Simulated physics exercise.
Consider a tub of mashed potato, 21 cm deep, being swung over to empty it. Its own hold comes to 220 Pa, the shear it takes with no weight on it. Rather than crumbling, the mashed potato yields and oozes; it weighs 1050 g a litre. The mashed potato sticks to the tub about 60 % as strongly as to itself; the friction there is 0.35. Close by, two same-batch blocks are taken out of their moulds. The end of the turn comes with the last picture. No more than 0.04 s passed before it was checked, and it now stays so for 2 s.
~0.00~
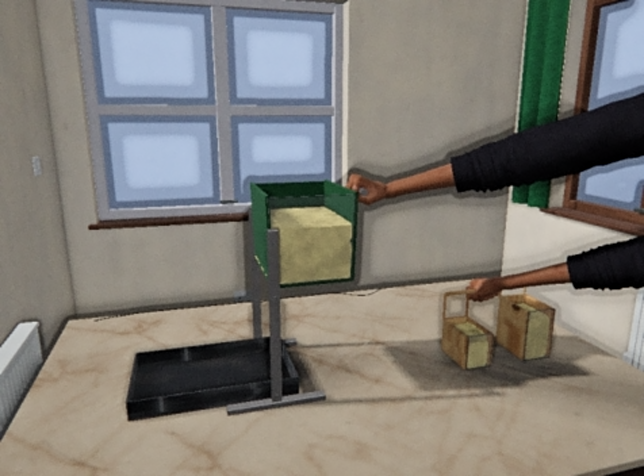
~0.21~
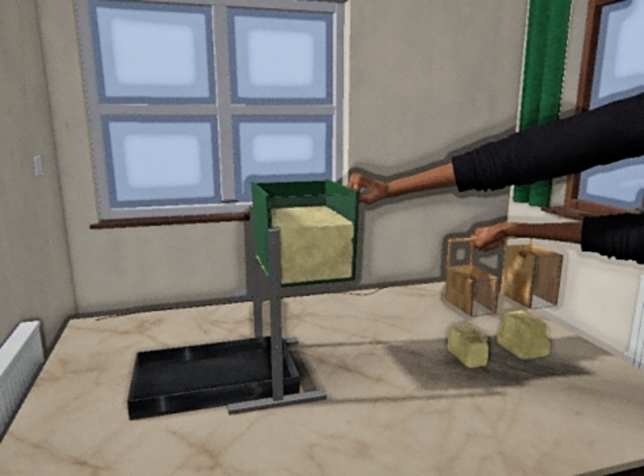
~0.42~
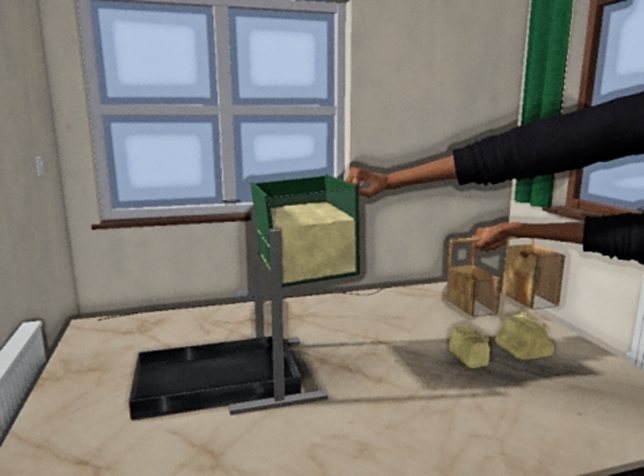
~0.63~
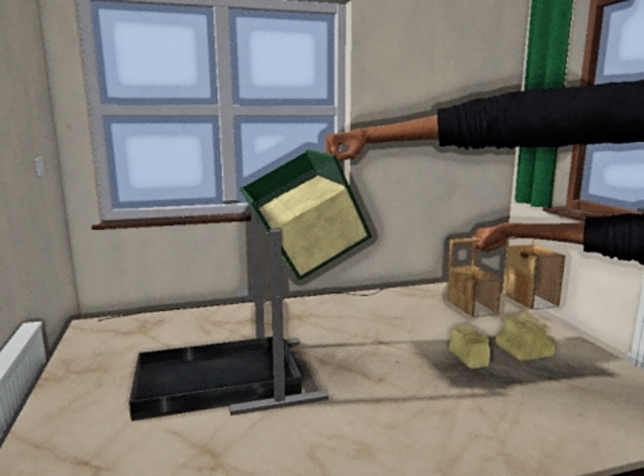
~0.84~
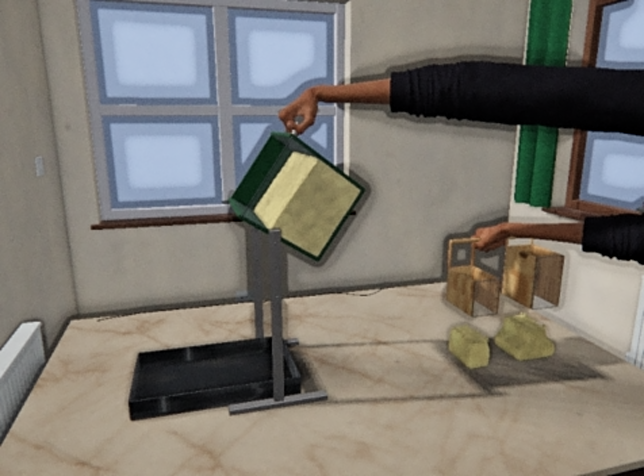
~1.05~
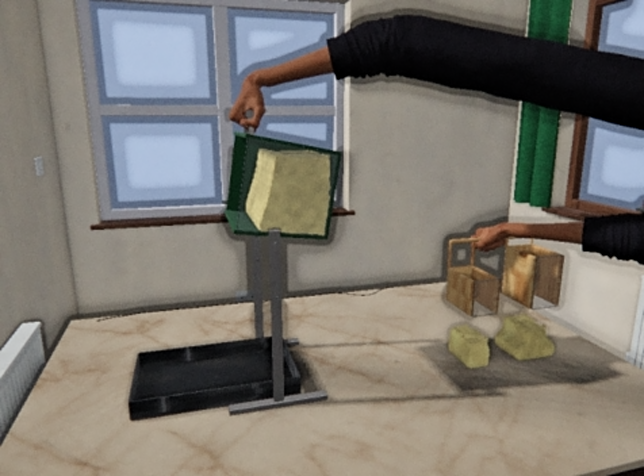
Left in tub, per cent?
75 %.
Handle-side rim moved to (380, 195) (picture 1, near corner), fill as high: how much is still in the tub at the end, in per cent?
55 %, roughly.
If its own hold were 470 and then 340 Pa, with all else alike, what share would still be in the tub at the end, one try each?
About 100 % first, about 100 % second.
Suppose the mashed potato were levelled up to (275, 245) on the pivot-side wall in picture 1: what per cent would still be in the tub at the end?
Roughly 100 per cent would still be in the tub at the end.
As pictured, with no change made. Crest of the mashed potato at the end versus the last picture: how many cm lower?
Roughly 7 cm.
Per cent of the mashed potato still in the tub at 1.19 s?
It comes to about 100 percent of the start.
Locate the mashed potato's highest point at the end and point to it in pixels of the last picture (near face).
The highest point is near (287, 186) in the last picture.
By 1.19 s, the tub is at 81 degrees and holds 100 %.
By 1.36 s, the tub is at 81 degrees and holds 90 %.
By 1.53 s, the tub is at 81 degrees and holds 80 %.
By 1.70 s, the tub is at 81 degrees and holds 76 %.
By 3.05 s, at the end, the tub is at 81 degrees and holds 75 %.
